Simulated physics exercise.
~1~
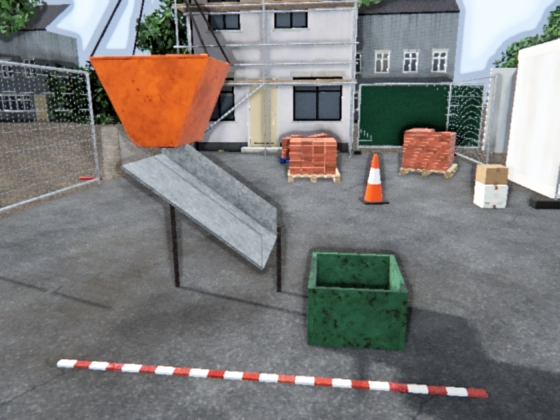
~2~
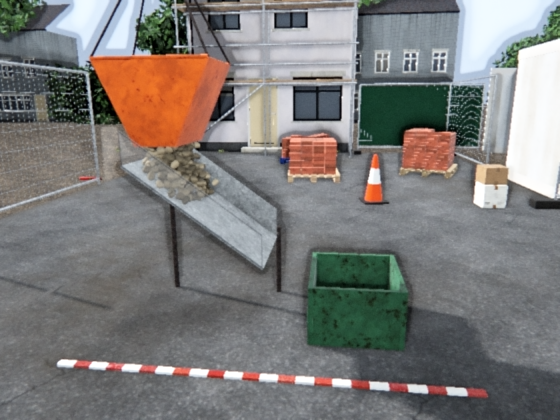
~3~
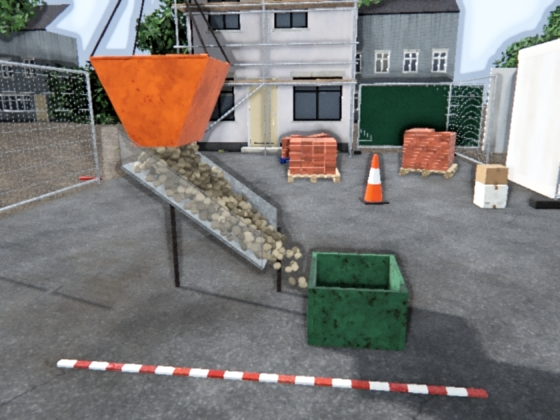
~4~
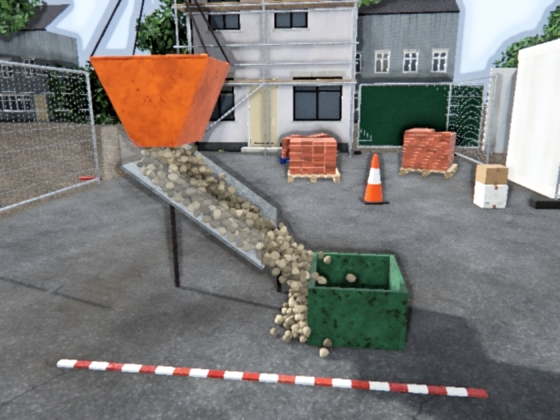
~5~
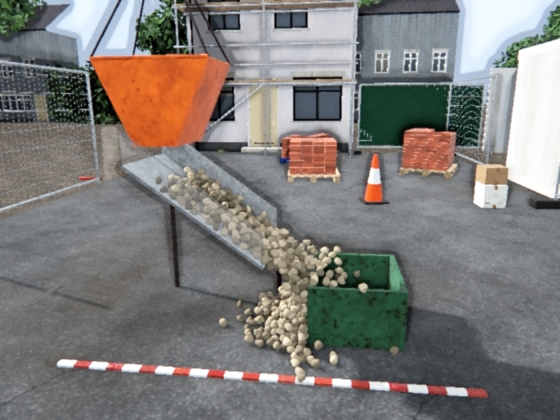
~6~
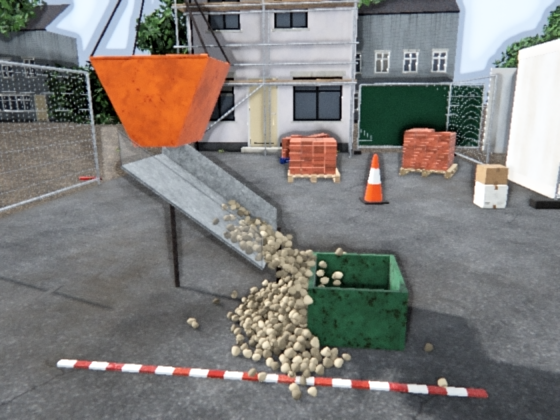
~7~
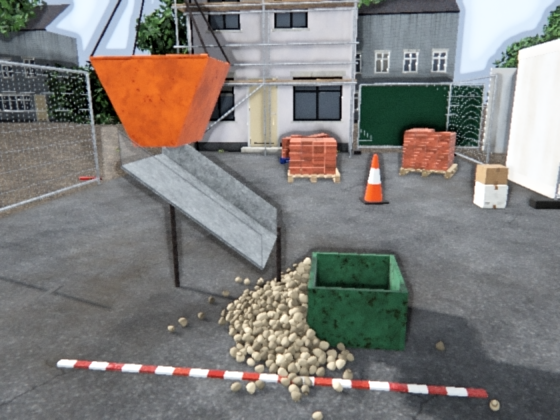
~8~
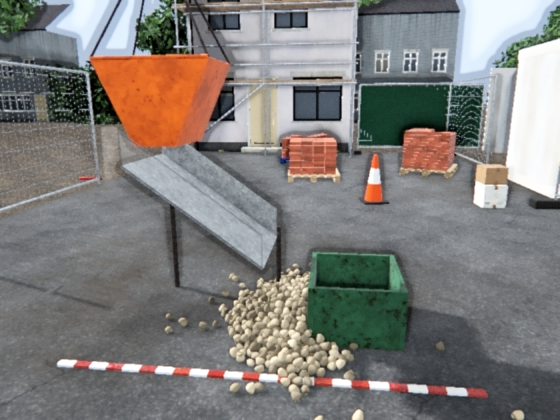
Pale rounded stones dropped from the bottom of an orange skip and slid rightward down a sloping metal chute, but most spilled short of the green bin, ending in a heap against its left side, with a few scattered across the ground.
